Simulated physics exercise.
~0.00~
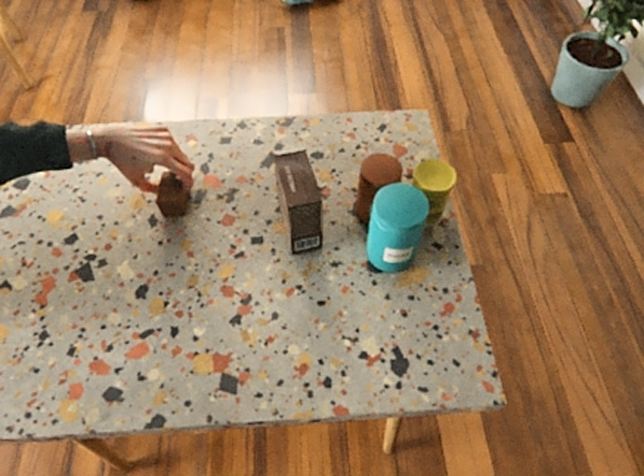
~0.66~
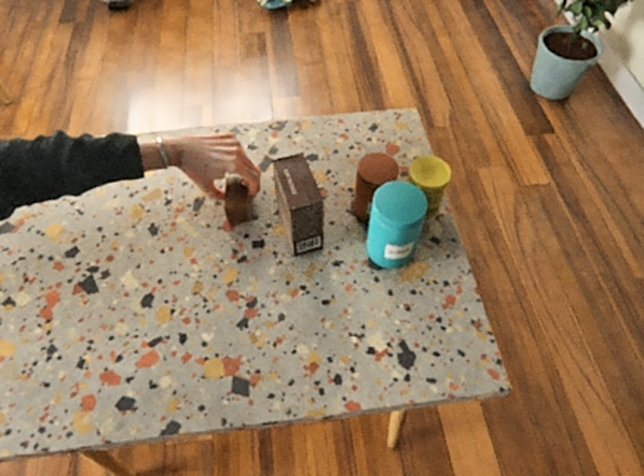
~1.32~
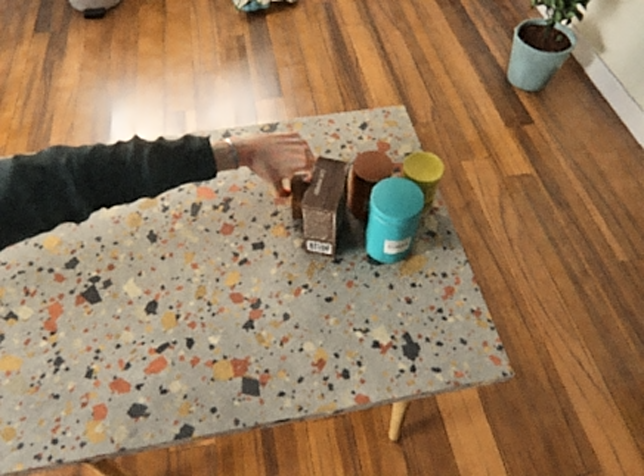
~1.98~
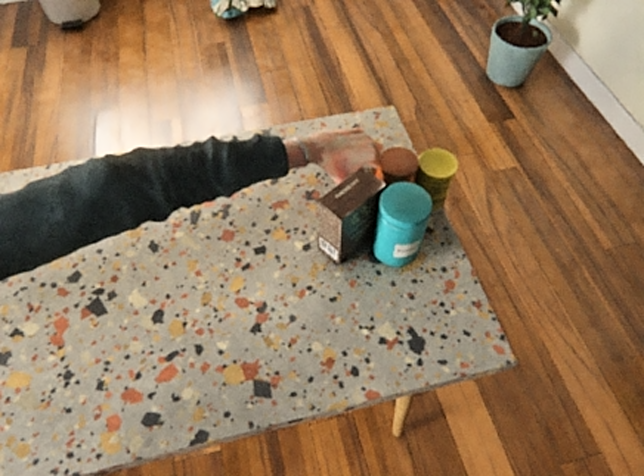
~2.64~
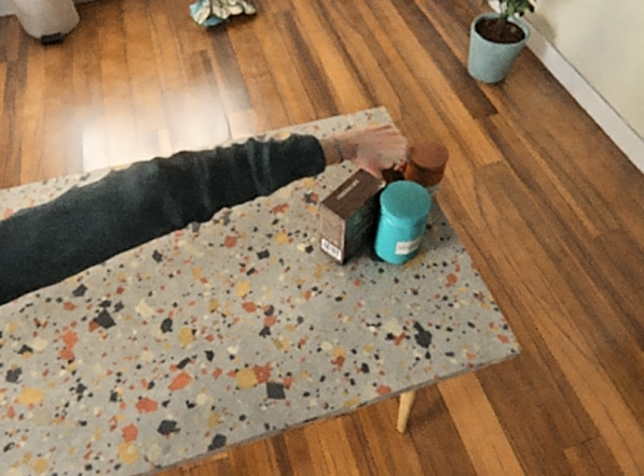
A hand slides a small brown block rightward into the cluster, and the yellow tin falls off the table.
